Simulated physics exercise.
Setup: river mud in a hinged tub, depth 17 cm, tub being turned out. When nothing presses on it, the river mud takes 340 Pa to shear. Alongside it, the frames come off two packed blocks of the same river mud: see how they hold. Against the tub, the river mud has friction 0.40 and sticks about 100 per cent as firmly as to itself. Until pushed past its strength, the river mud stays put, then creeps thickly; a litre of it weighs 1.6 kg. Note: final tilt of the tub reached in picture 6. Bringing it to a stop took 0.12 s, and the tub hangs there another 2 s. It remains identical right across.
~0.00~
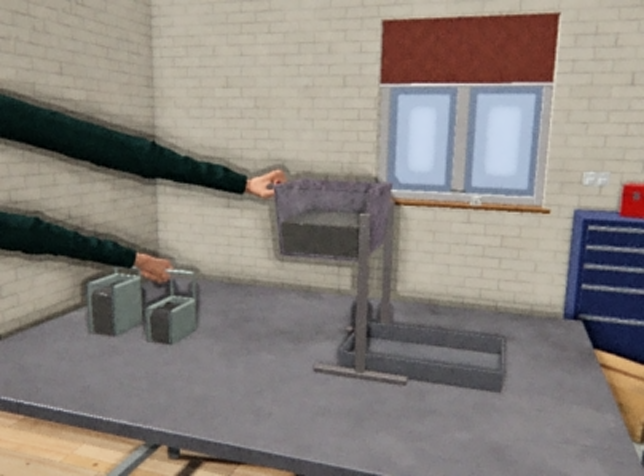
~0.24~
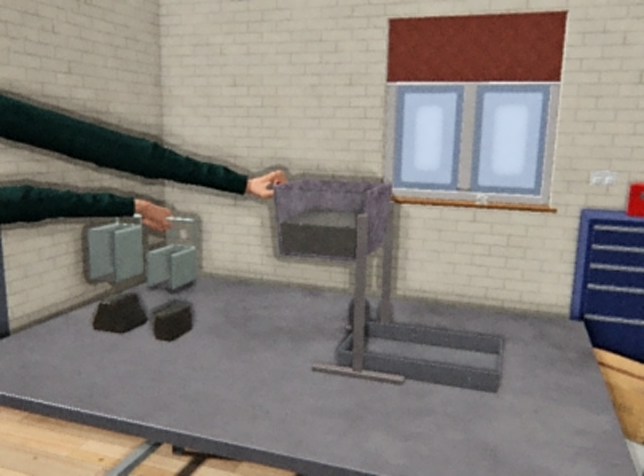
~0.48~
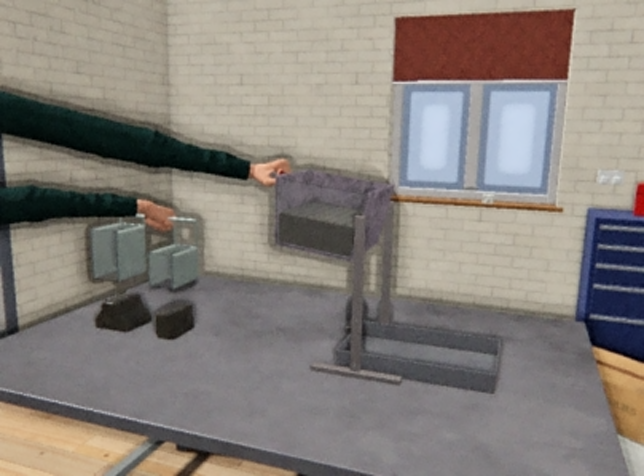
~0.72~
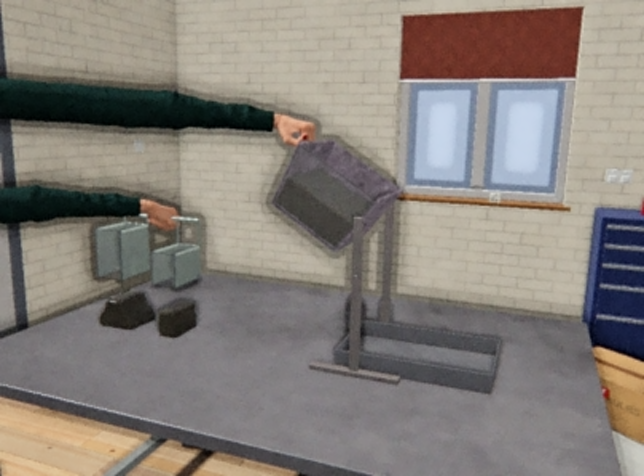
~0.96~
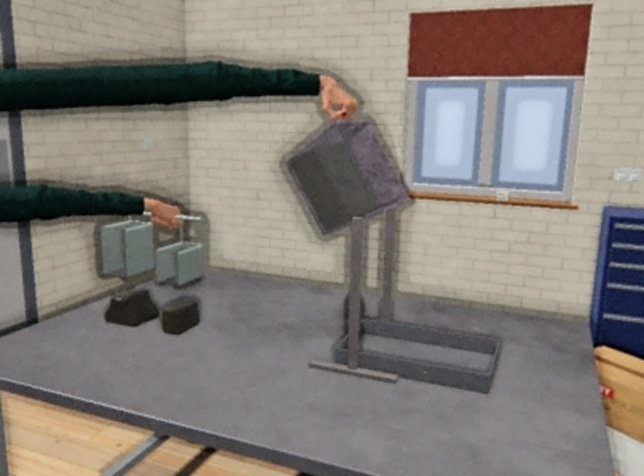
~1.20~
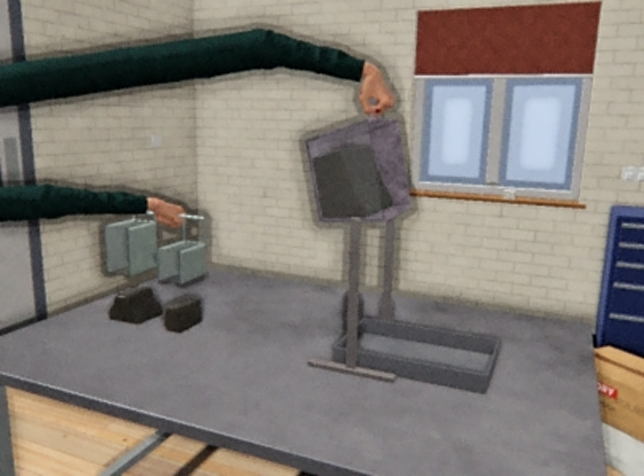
Two dark-green-sleeved arms reach in from the left over a grey table in a room of pale brick, seen from slightly above, one hand at a grey tub on an upright stand, the other at two pale green-grey moulds. The lower hand raises the moulds off two dark blocks of mud, which slump slightly. The upper hand then swings the tub up into a steep tilt, mud still inside, as the view drifts left.
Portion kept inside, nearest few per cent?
Near 100 %.
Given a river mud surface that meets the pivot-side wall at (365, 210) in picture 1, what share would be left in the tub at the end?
About 55 %.
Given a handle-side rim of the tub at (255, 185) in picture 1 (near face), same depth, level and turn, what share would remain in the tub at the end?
I'd say around 75 percent would remain in the tub at the end.
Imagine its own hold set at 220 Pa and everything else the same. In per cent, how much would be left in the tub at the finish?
It would be close to 75 percent.
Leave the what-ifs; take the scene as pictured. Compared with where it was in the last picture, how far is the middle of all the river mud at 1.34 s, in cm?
Roughly 3 cm.
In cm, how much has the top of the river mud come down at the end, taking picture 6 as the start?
5 cm or so.
After 1.34 s, the tub is at 78 degrees and holds 100 %.
After 1.51 s, the tub is at 78 degrees and holds 100 %.
After 1.68 s, the tub is at 78 degrees and holds 100 %.
After 1.85 s, the tub is at 78 degrees and holds 100 %.
After 3.20 s, at the end, the tub is at 78 degrees and holds 100 %.
